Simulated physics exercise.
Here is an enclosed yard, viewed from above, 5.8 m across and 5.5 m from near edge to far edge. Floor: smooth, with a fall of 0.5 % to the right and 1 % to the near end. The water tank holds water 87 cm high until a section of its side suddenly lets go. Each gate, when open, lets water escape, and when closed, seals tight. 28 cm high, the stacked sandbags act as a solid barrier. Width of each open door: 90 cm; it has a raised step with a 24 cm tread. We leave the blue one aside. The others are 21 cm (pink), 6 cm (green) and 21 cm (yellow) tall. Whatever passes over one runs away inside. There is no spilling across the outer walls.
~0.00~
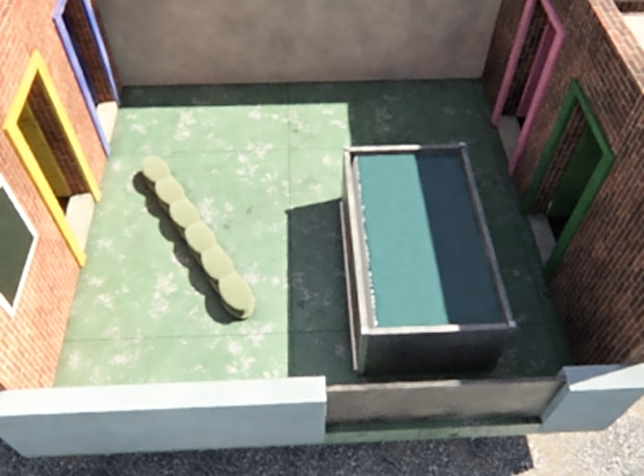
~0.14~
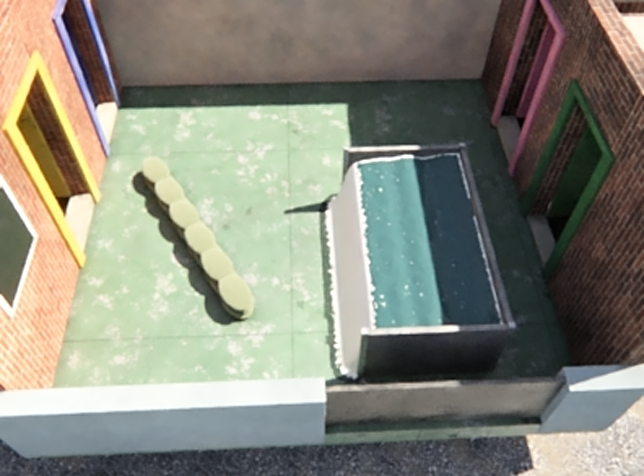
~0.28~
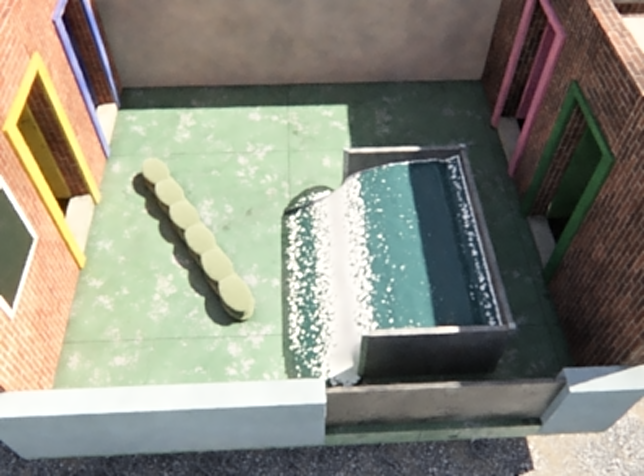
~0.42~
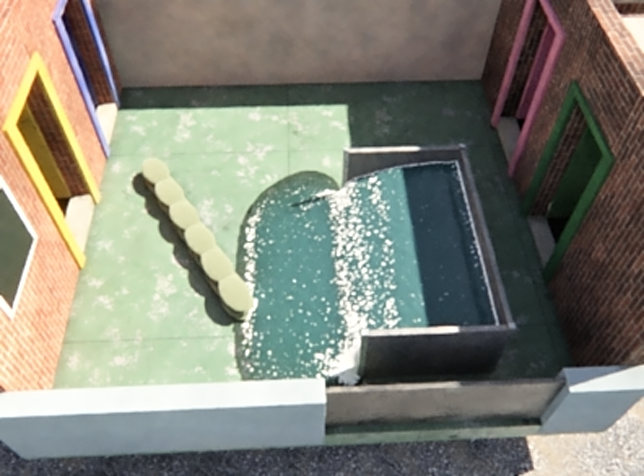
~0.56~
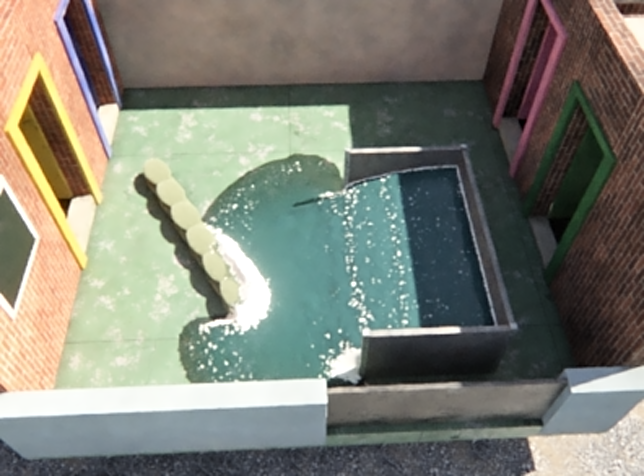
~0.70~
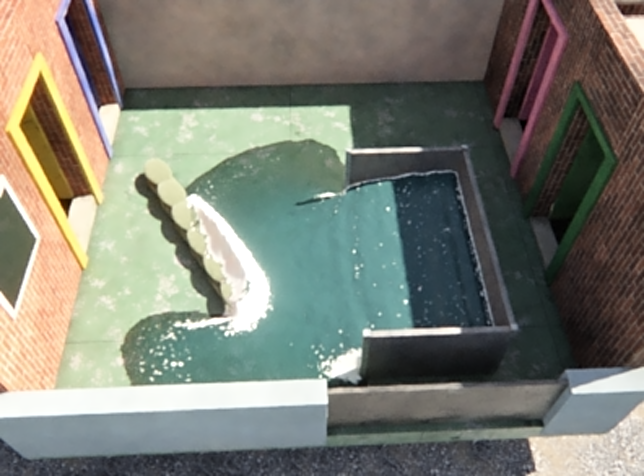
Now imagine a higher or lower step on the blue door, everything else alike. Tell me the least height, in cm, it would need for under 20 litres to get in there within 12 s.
You would need roughly 23 cm.
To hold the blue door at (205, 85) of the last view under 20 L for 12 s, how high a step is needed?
You'd want it roughly 26 cm high.
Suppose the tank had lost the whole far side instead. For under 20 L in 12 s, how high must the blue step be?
Close to 22 cm at the least.
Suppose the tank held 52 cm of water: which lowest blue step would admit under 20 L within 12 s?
A step of about 11.0 cm does it.
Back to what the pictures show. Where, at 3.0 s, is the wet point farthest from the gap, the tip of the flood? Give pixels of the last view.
Lab note: Front tip approx. at (126, 91).
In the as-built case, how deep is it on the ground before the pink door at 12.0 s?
13.0 cm.
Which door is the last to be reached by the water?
That would be the green door.
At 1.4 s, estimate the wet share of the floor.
I'd estimate about 50 percent.
After 1.4 s water covers 50 % of the floor, deepest (68 cm) near (63, 423); 4 cm at the blue door, 0 litres in over its 14 cm step.
After 3.0 s water covers 65 % of the floor, deepest (35 cm) near (123, 155); 26 cm at the blue door, 19 litres in over its 14 cm step.
After 12.0 s water covers 95 % of the floor, deepest (16 cm) near (46, 424); 3 cm at the blue door, 112 litres in over its 14 cm step.
At the blue door as built, the water arrived by 1.4 s and peaked near 31 cm at 3.6 s.
With a step of 20 cm, 41 litres would have come in within the 12 s; with 27 cm, 8 litres. So under 20 litres takes about 23 cm.
